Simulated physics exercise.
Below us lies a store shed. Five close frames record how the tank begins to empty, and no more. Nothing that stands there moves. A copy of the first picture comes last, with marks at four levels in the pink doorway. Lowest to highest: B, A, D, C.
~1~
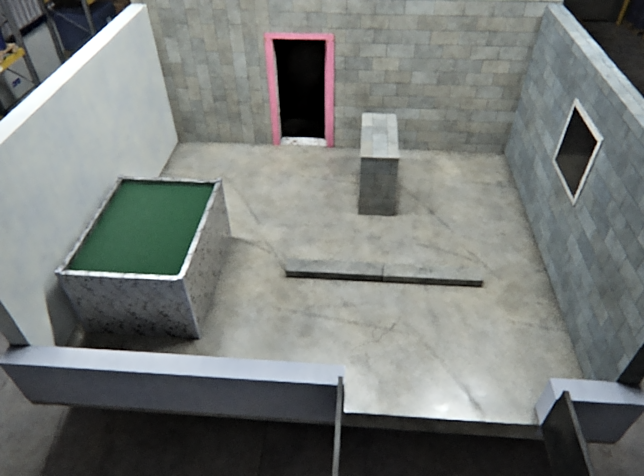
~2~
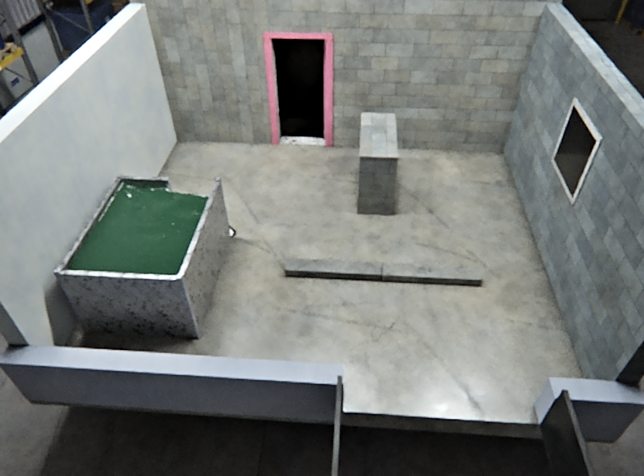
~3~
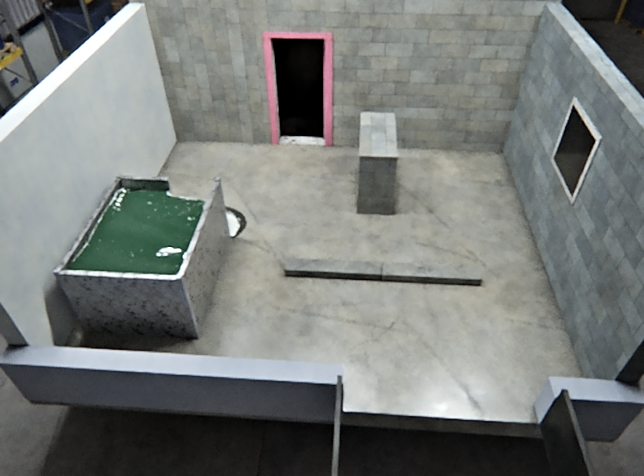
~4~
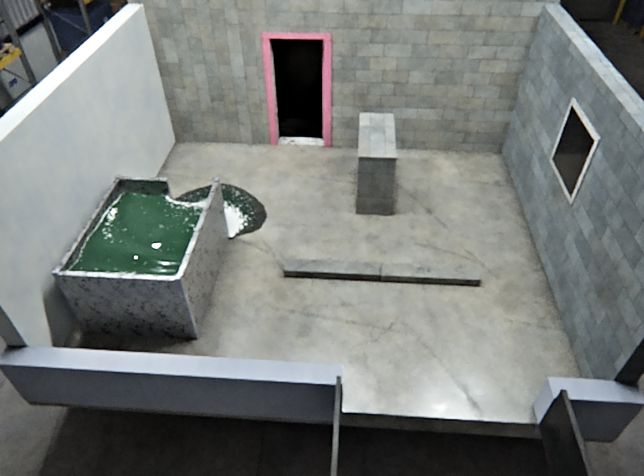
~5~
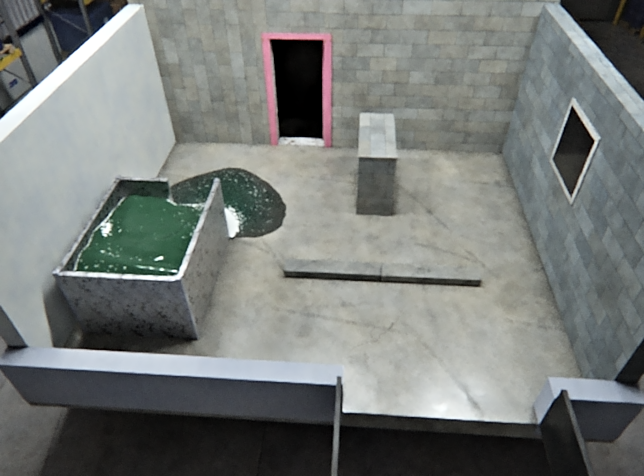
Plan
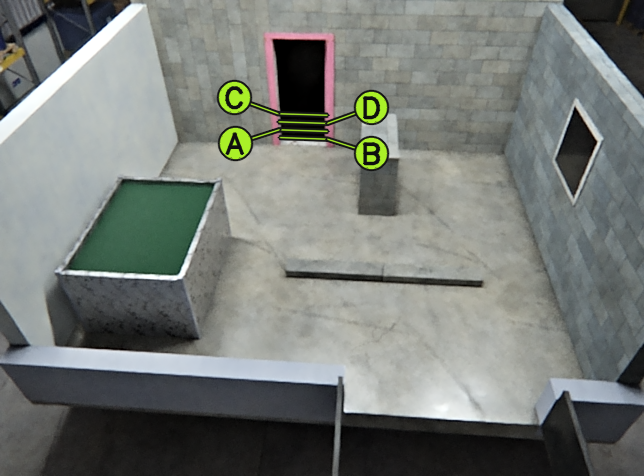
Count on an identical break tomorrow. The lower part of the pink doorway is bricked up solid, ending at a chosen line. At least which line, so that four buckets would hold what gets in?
A.
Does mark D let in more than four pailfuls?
No, not at all.
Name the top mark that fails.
It is B.
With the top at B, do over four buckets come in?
Yes, that goes wrong.
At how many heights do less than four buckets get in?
Three.
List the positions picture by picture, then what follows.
In the first frame, water in the tank at rest, its middle at (149, 227); foot of the pink doorway at (303, 145); open gate at (447, 369).
In the second frame, water covers 1 % of the ground, its front hidden from here.
In the third frame, 2 % of the ground under water, visible out to (236, 231).
In the fourth frame, 5 % of the ground under water, visible out to (243, 195).
In the fifth frame, 10 % of the ground under water, visible out to (241, 171).
In lime, A at (303, 130); B at (303, 138); C at (302, 114); D at (302, 122); from the bottom up B, A, D, C.
With A, a splash gets over, under a bucket.
With B, about 9 bucketfuls get in.
With C, nothing gets over.
With D, nothing gets over.
